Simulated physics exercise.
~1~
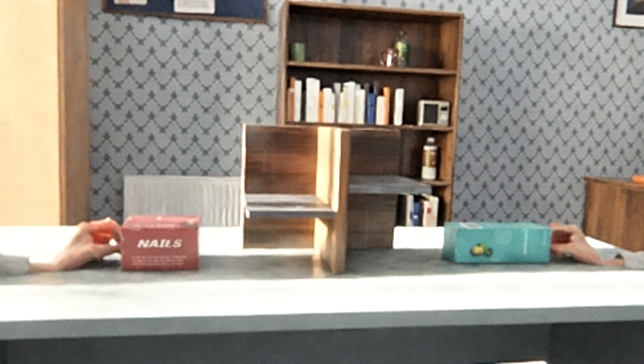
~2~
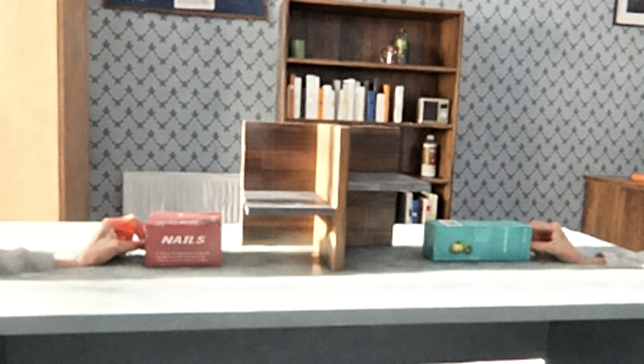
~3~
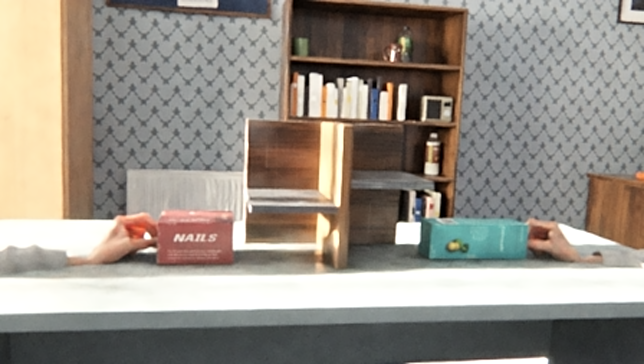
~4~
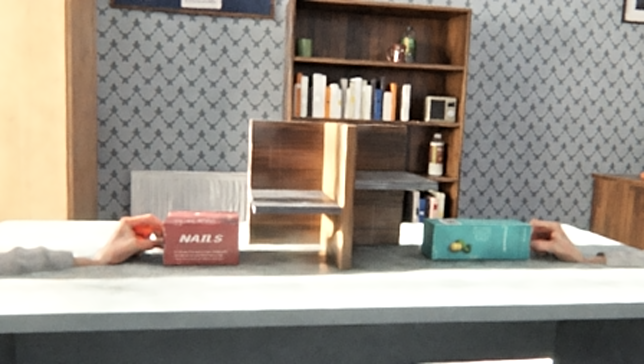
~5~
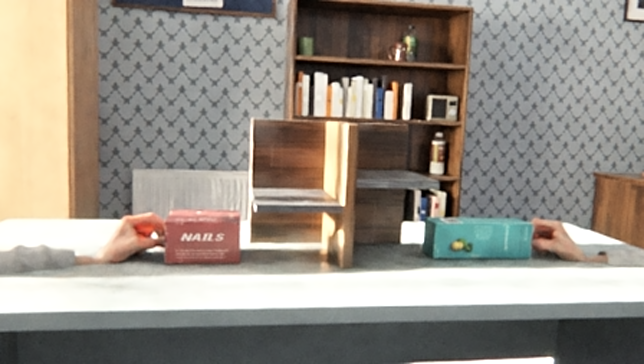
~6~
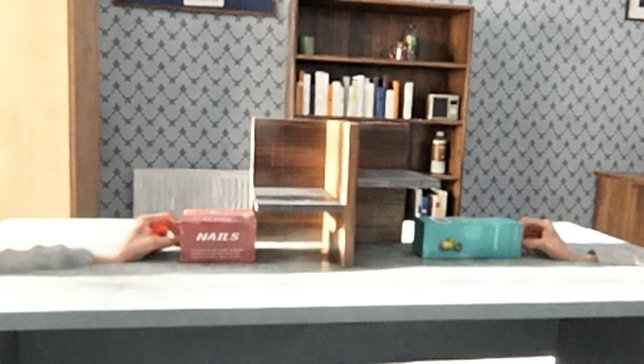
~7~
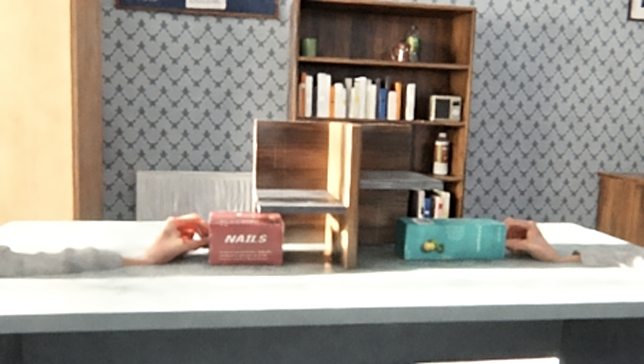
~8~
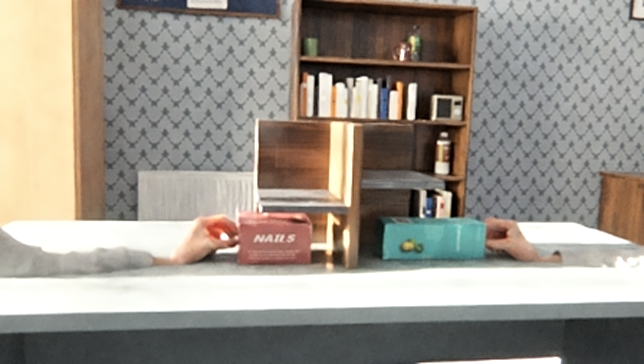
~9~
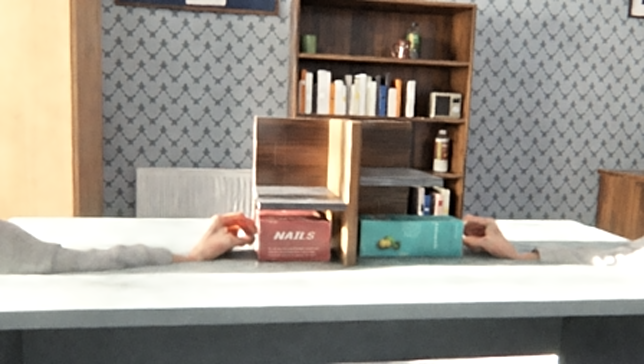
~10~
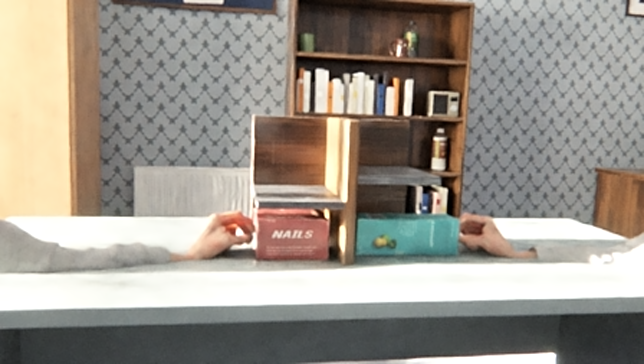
Two hands pushing a red nails box and a turquoise carton inward from opposite sides until both slide under a stand's shelves.
